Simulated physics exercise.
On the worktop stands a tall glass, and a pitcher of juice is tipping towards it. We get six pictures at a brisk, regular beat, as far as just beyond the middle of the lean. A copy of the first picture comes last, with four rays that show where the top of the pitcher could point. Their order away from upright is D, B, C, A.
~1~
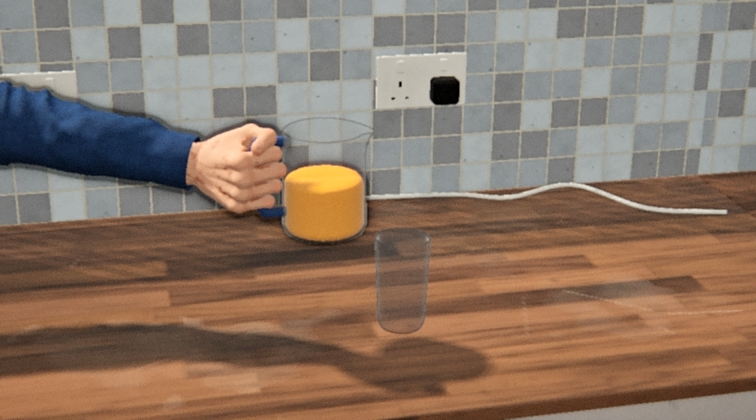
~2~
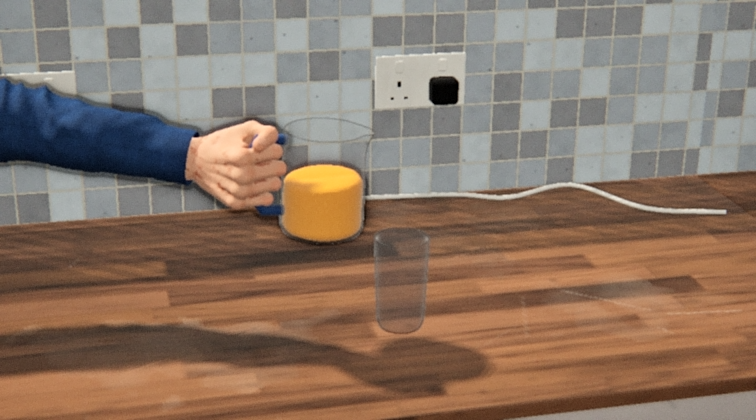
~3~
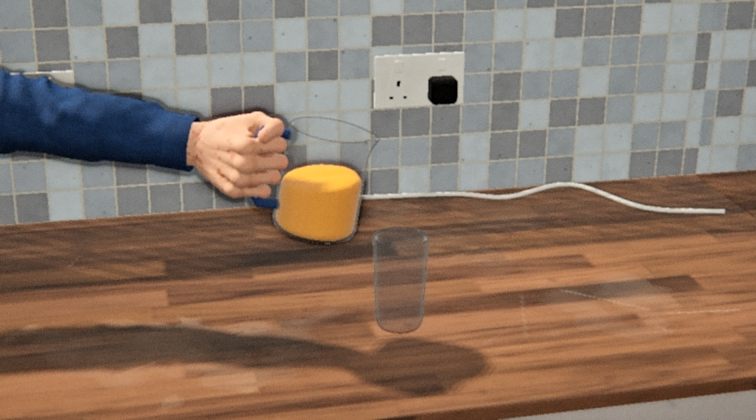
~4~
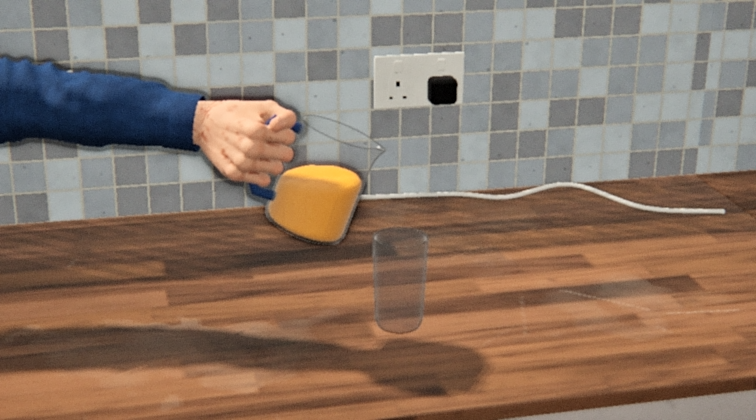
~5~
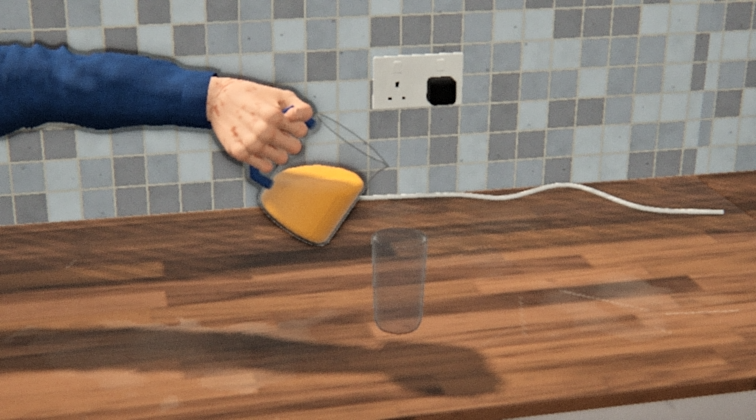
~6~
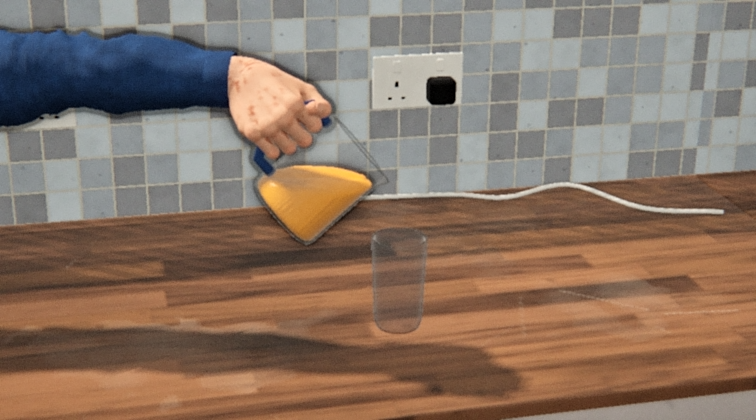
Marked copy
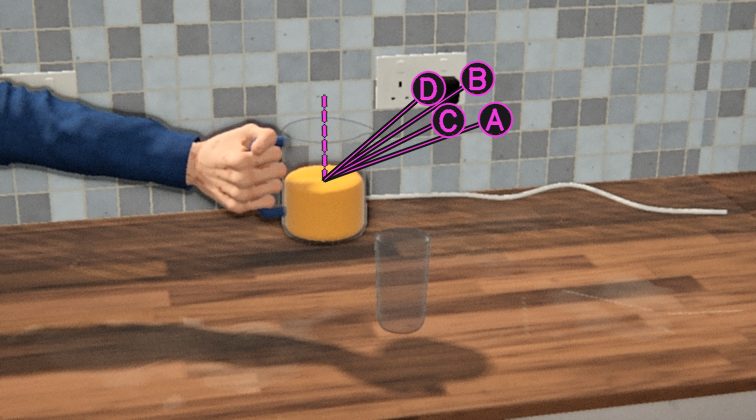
On a wooden worktop, a blue-sleeved hand gradually tilting a clear pitcher of orange juice rightwards above an empty tall glass.
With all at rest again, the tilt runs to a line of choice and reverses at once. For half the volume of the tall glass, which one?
Go for A.
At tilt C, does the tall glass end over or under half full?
Under.
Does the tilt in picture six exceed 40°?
Yes, it does.
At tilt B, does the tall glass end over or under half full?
Under.
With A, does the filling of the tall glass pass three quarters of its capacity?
No.
On the marked copy, A at (479, 124); B at (463, 87); C at (432, 125); D at (416, 100).
If A is chosen, the tall glass ends with about 53 % of what it can hold; 3 % of the juice is spilt.
If B is chosen, the tall glass ends with about 12 % of what it can hold.
If C is chosen, the tall glass ends with about 30 % of what it can hold.
If D is chosen, the tall glass ends with about 2 % of what it can hold.
